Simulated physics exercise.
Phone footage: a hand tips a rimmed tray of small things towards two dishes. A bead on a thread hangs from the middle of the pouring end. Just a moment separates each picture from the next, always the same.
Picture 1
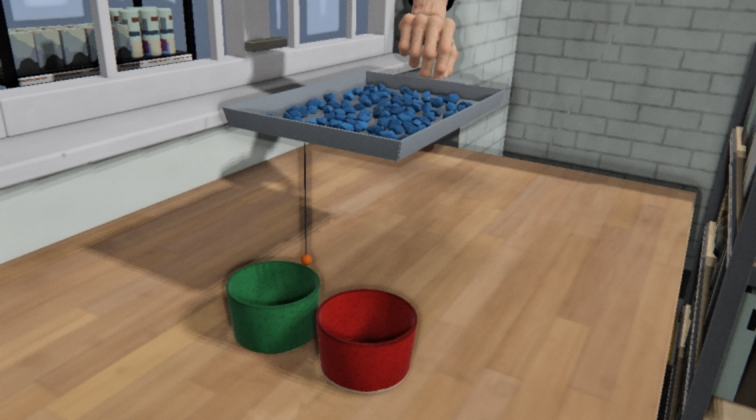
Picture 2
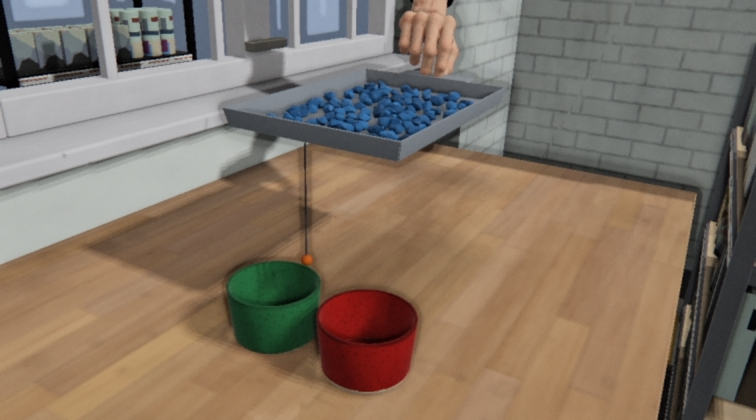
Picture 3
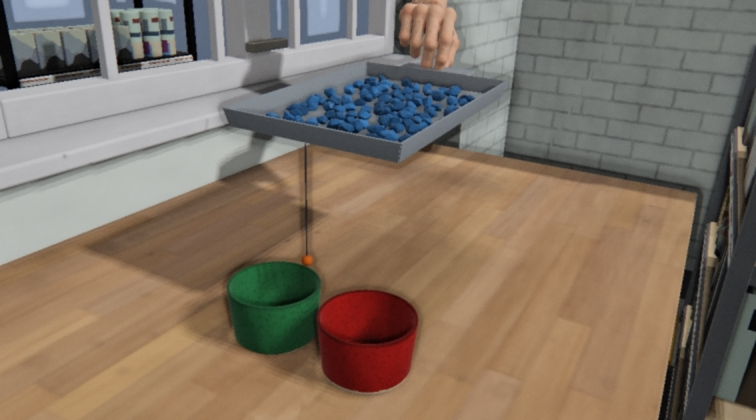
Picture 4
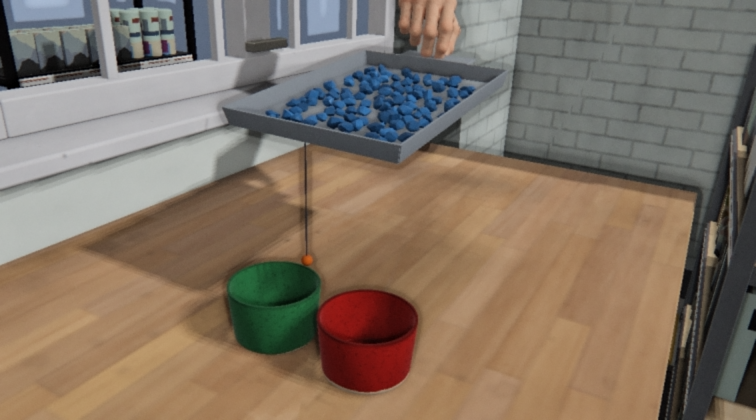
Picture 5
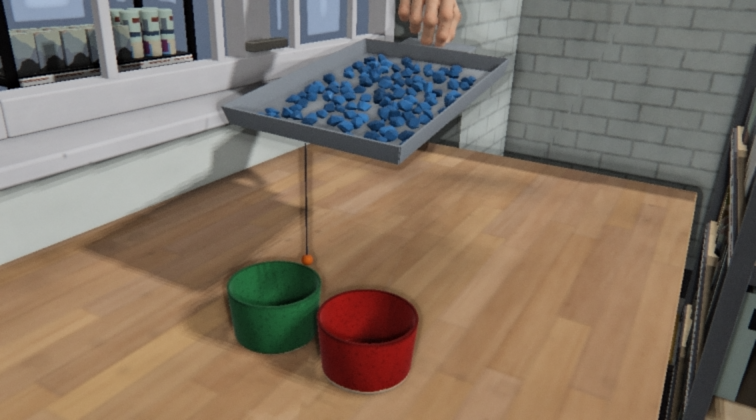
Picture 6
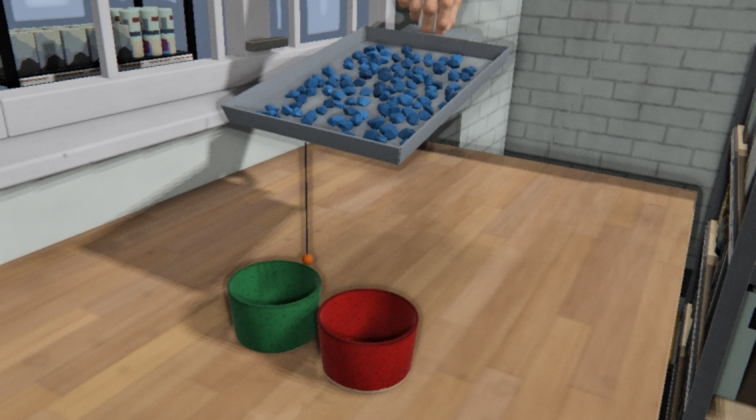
A hand gradually raising the far side of a gray tray of blue stones above green and red dishes on a wooden surface.
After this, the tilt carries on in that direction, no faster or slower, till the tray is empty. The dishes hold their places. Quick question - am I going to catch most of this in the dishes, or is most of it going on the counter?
You'll catch most of it in the dishes.
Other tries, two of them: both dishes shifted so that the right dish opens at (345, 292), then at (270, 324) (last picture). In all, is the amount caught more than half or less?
First shift, a minority share; second shift, a minority share.
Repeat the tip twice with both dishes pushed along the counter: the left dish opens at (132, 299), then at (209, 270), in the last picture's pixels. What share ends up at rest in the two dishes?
Trial 1 around 0 percent, trial 2 around 50 percent.
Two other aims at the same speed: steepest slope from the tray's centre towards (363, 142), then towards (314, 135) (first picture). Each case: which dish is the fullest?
Rightward dish at the first place, Leftward dish at the second.
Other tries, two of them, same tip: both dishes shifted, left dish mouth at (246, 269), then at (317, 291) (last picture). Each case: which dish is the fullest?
Well, first the right-hand one, then the left-hand one.
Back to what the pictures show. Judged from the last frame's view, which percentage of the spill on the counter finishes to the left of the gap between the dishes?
It comes to about 70 percent.
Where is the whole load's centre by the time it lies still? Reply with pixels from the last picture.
Roughly at (338, 355), give or take.
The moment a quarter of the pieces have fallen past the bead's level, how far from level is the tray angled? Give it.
It is at around 85 degrees by then.
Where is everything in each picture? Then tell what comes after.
Corners of the pouring end near (228, 107) and (399, 139), level; middle of the load near (378, 113), aquarium stones; left dish near (244, 324); right dish near (340, 362); bead on its thread near (306, 260), in the first frame.
Corners of the pouring end near (228, 107) and (399, 140), level; middle of the load near (378, 112), in the second frame.
Corners of the pouring end near (228, 107) and (399, 141), tipped barely, lowest at the right corner; middle of the load near (379, 109), in the third frame.
Corners of the pouring end near (228, 106) and (399, 143), tipped a little, lowest at the right corner; middle of the load near (378, 103), in the fourth frame.
Corners of the pouring end near (227, 105) and (398, 144), tipped a little, lowest at the right corner; middle of the load near (378, 97), in the fifth frame.
Corners of the pouring end near (227, 104) and (398, 145), tipped a little, lowest at the right corner; middle of the load near (378, 91); left dish near (246, 323); right dish near (341, 361), in the sixth frame.
Shortly afterwards, tray tipped steeply; all but a few on the tray; only a few in the air.
Next, tray tipped right over; near half on the tray; near a quarter in the right dish; a little in the left dish; near a quarter outside both; near a quarter in the air.
Some moments later, tray tipped past a quarter turn; near half in the right dish; near a quarter in the left dish; near a third outside both.
In the end, tray tipped past a quarter turn; near half in the right dish; near a quarter in the left dish; near a third outside both.
